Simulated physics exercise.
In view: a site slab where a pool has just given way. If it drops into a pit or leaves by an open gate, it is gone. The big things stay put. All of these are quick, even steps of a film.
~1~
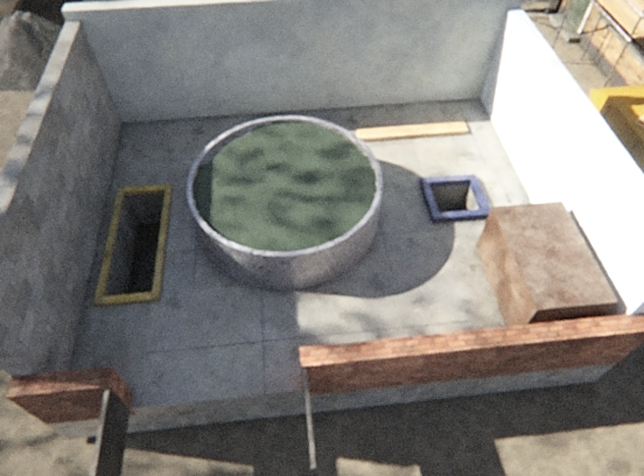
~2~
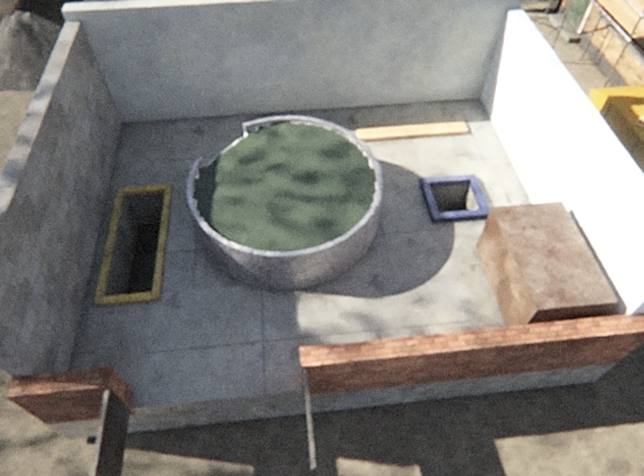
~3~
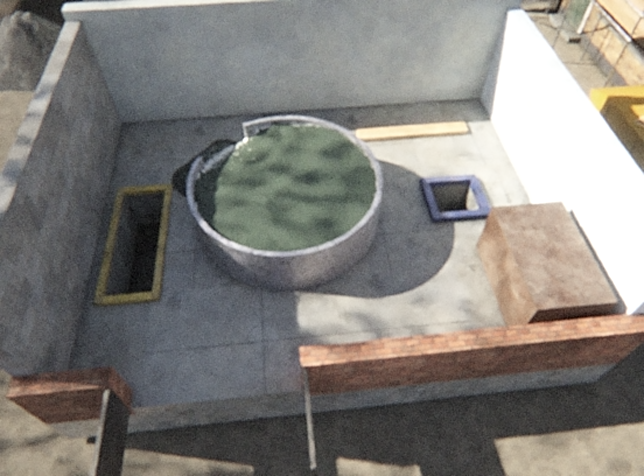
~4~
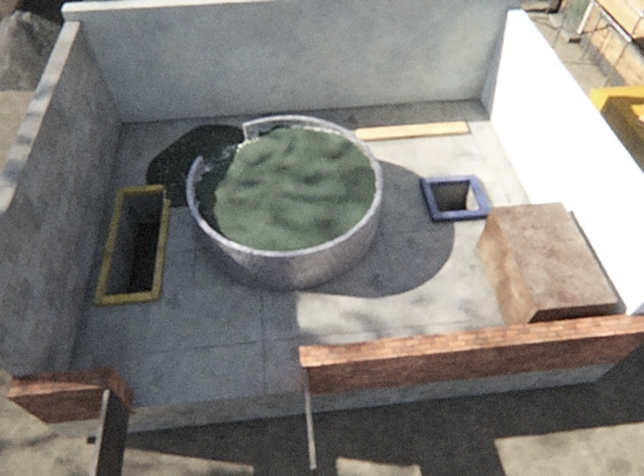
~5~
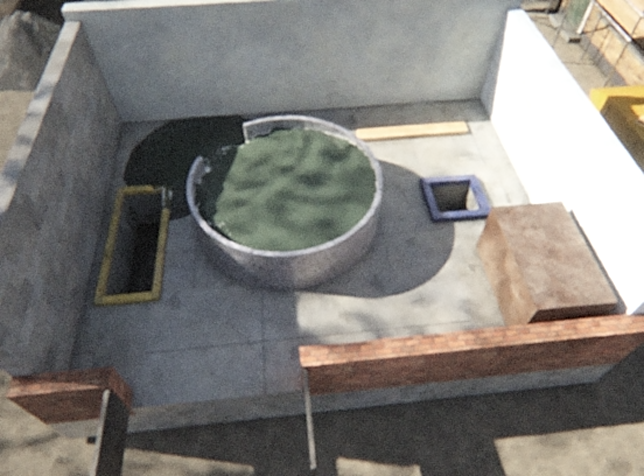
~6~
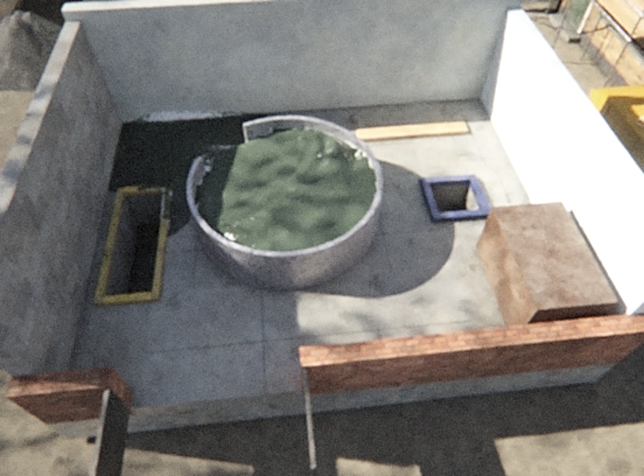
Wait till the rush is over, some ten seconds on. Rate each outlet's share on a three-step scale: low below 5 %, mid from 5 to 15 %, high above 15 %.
Scale: Gate - low, blue pit - low, yellow pit - high.
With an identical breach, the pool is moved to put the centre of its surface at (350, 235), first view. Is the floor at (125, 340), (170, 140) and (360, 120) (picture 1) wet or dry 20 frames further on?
Checking the three spots, I get high and dry, swamped, swamped.
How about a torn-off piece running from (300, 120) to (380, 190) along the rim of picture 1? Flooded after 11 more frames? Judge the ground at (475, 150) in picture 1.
Check at the given point: Inundated.
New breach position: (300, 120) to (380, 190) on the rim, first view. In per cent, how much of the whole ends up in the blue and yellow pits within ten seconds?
The blue pit takes 20 per cent and the yellow pit 6 per cent.
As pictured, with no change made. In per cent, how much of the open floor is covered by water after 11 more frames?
Close to 25 %.
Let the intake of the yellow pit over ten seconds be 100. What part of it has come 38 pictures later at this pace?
My estimate is close to 70 per cent.
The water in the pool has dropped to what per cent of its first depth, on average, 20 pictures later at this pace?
That comes to some 54 per cent.
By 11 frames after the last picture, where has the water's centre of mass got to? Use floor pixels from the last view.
It is around (247, 191).
A moment on, water covers 20 % of the floor; the gate 0 %, the blue pit 0 %, the yellow pit 0 %.
Next, water covers 25 % of the floor; the gate 0 %, the blue pit 0 %, the yellow pit 1 %.
Then, water covers 40 % of the floor; the gate 0 %, the blue pit 0 %, the yellow pit 10 %.
Later, water covers 75 % of the floor; the gate 0 %, the blue pit 0 %, the yellow pit 21 %.
In the end, water covers 95 % of the floor; the gate 1 %, the blue pit 0 %, the yellow pit 31 %.
